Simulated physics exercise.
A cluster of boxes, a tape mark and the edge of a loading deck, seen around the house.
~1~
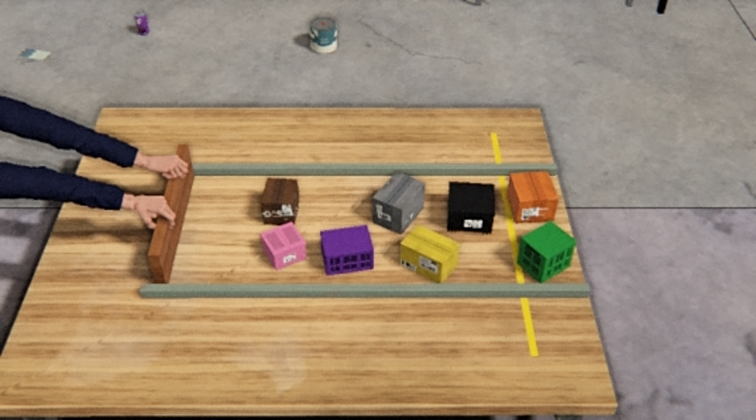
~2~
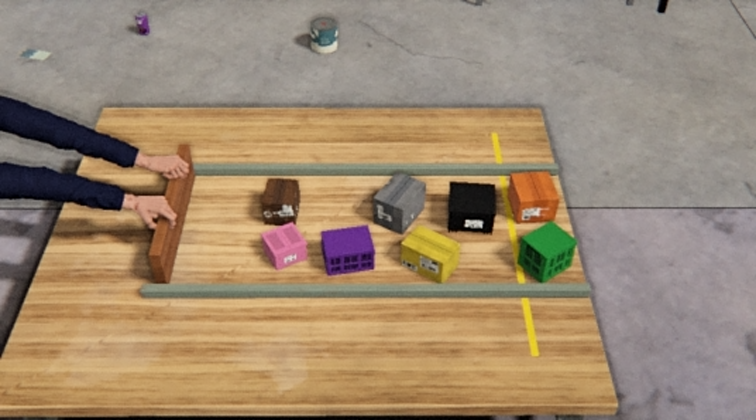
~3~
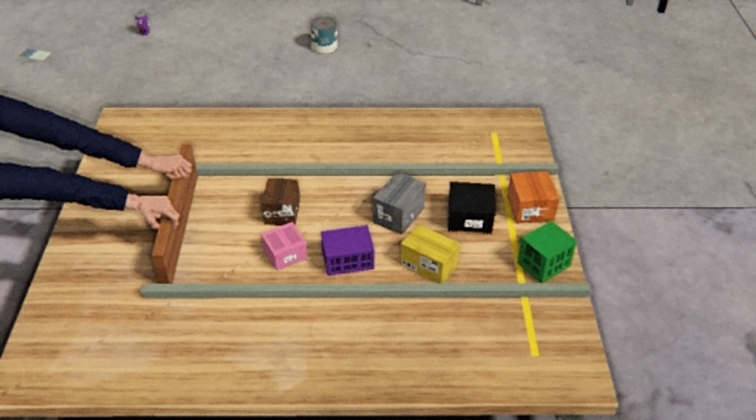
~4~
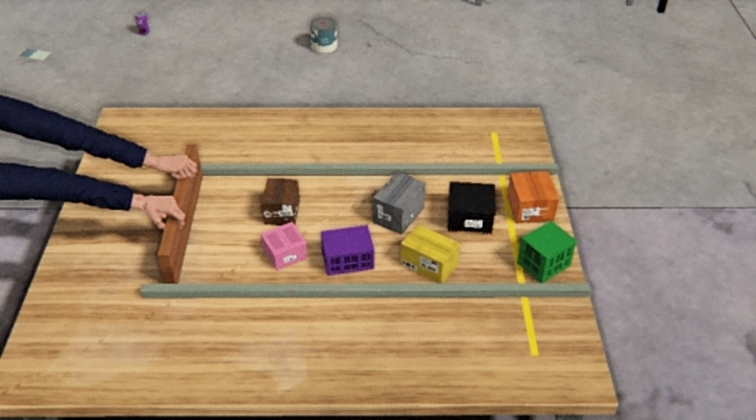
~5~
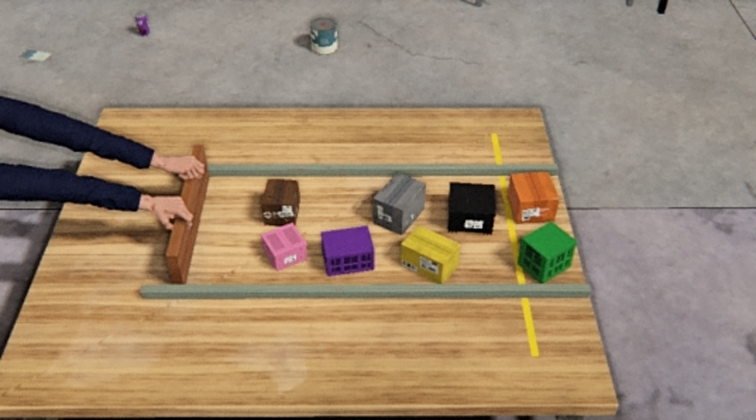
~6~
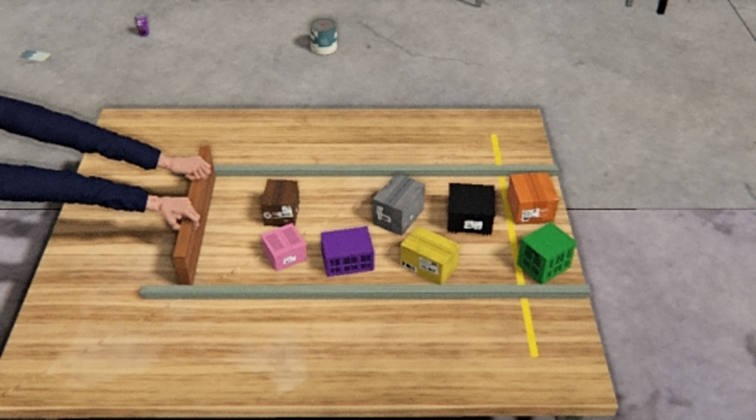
A wooden plank, held by two hands, slides slightly right toward eight still, colourful boxes.
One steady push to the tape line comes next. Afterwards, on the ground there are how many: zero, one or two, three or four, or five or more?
On the ground there are three or four.
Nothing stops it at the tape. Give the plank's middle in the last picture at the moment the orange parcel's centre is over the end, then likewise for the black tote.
Near (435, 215) in the first case, near (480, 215) in the other.
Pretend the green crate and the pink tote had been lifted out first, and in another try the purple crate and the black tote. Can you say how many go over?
Count: 3 (first case); 2 (second).
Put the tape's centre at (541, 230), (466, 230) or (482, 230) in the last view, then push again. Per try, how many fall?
The counts come to 6, then 2, then 4.
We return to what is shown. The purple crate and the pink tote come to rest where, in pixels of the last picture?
Okay, so first (577, 252), and next (536, 254).
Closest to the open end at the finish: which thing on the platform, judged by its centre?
It's the purple crate.
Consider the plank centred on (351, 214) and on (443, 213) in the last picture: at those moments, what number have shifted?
That makes 5 at the first spot and 8 at the second.
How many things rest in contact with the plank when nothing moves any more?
In total, 2.
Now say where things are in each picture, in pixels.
The first frame shows green crate (546, 252); orange parcel (532, 197); black tote (471, 208); plank (173, 212); tape (511, 229).
The second frame shows orange parcel (533, 197); purple crate (348, 250).
The third frame shows black tote (471, 208); brown parcel (281, 202).
The fourth frame shows green crate (547, 252); plank (182, 212).
The fifth frame shows orange parcel (533, 198); pink tote (285, 247).
The sixth frame shows green crate (546, 253); orange parcel (532, 199); black tote (471, 209); plank (196, 214); tape (511, 230).
Early on, none off yet; green crate at rest near (546, 253); orange parcel at rest near (532, 199); black tote at rest near (471, 209).
A while later, none off yet; green crate leaning a little near (596, 253); orange parcel leaning a little near (584, 202); black tote travelled about its own width near (540, 209).
Finally, the number that fall off is three or four; lost, yellow parcel, black tote, orange parcel and green crate.
